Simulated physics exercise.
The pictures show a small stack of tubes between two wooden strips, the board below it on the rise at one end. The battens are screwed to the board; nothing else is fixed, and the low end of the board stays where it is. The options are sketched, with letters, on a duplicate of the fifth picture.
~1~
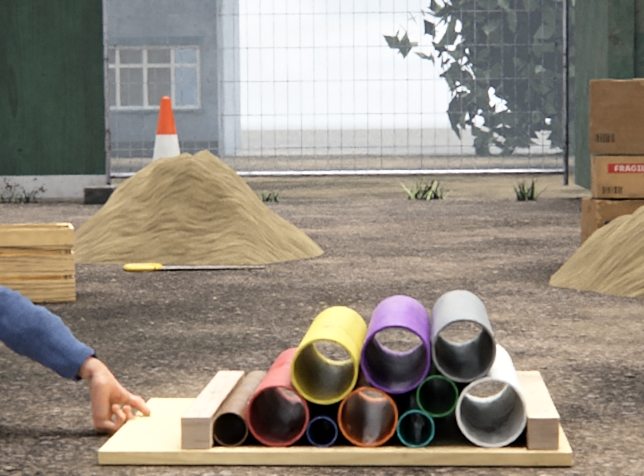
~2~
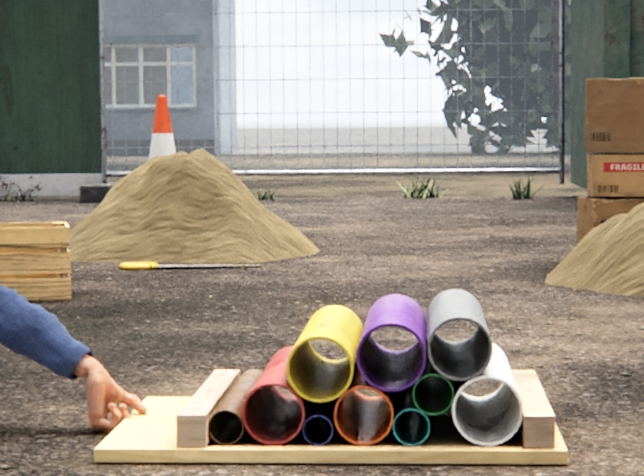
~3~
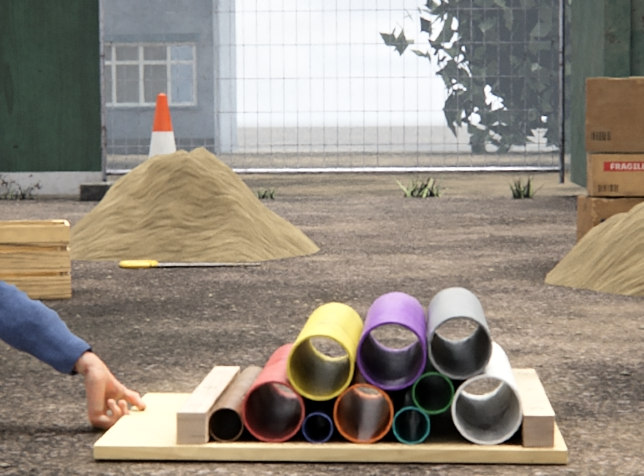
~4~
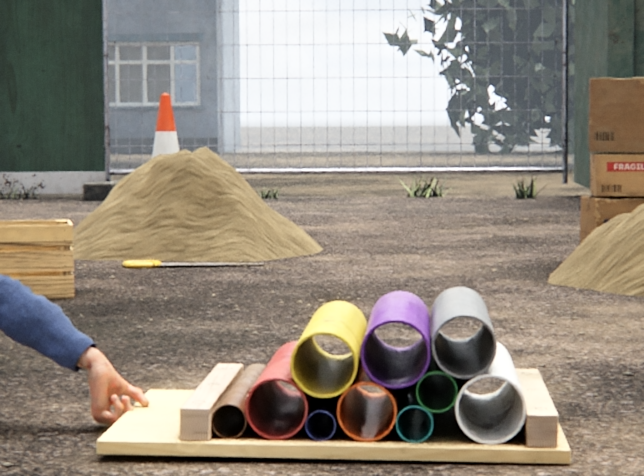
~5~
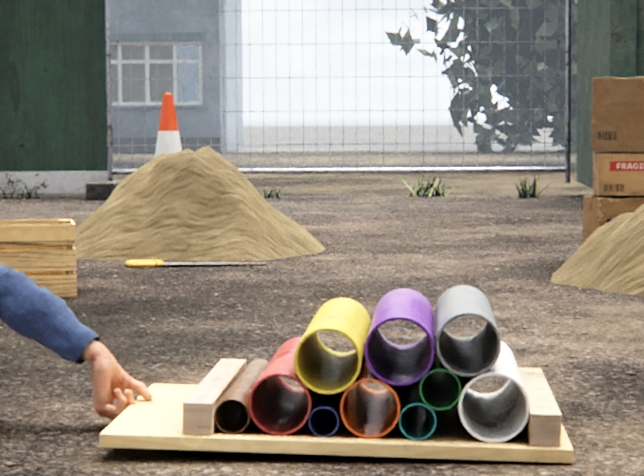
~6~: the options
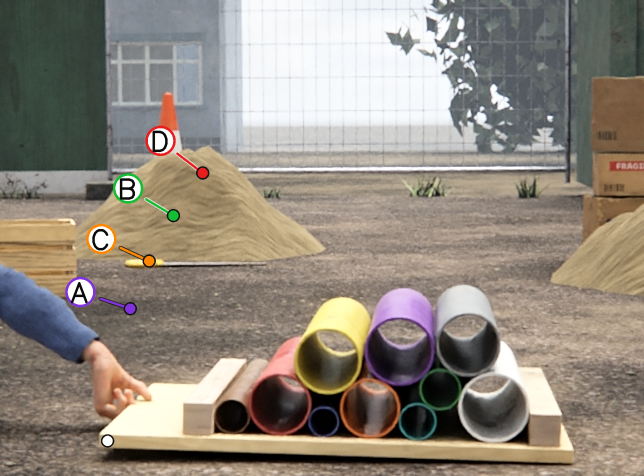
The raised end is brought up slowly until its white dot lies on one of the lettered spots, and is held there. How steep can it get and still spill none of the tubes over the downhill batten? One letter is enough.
The last mark within the limit is A.
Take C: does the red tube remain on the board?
The red tube: Yes.
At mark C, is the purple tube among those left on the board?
The purple tube: Yes.
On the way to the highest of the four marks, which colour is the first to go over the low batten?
The grey one.
On the marked copy, A at (130, 309); B at (173, 215); C at (149, 261); D at (203, 173); the white dot at (107, 441).
Following A. Soon after the start, board at 13°.
Later, board at 18°.
In the end, board at 18°, none over the low batten.
As for the rest, B one over the low batten (grey); C one over the low batten (grey); D three over the low batten (purple, yellow, grey).
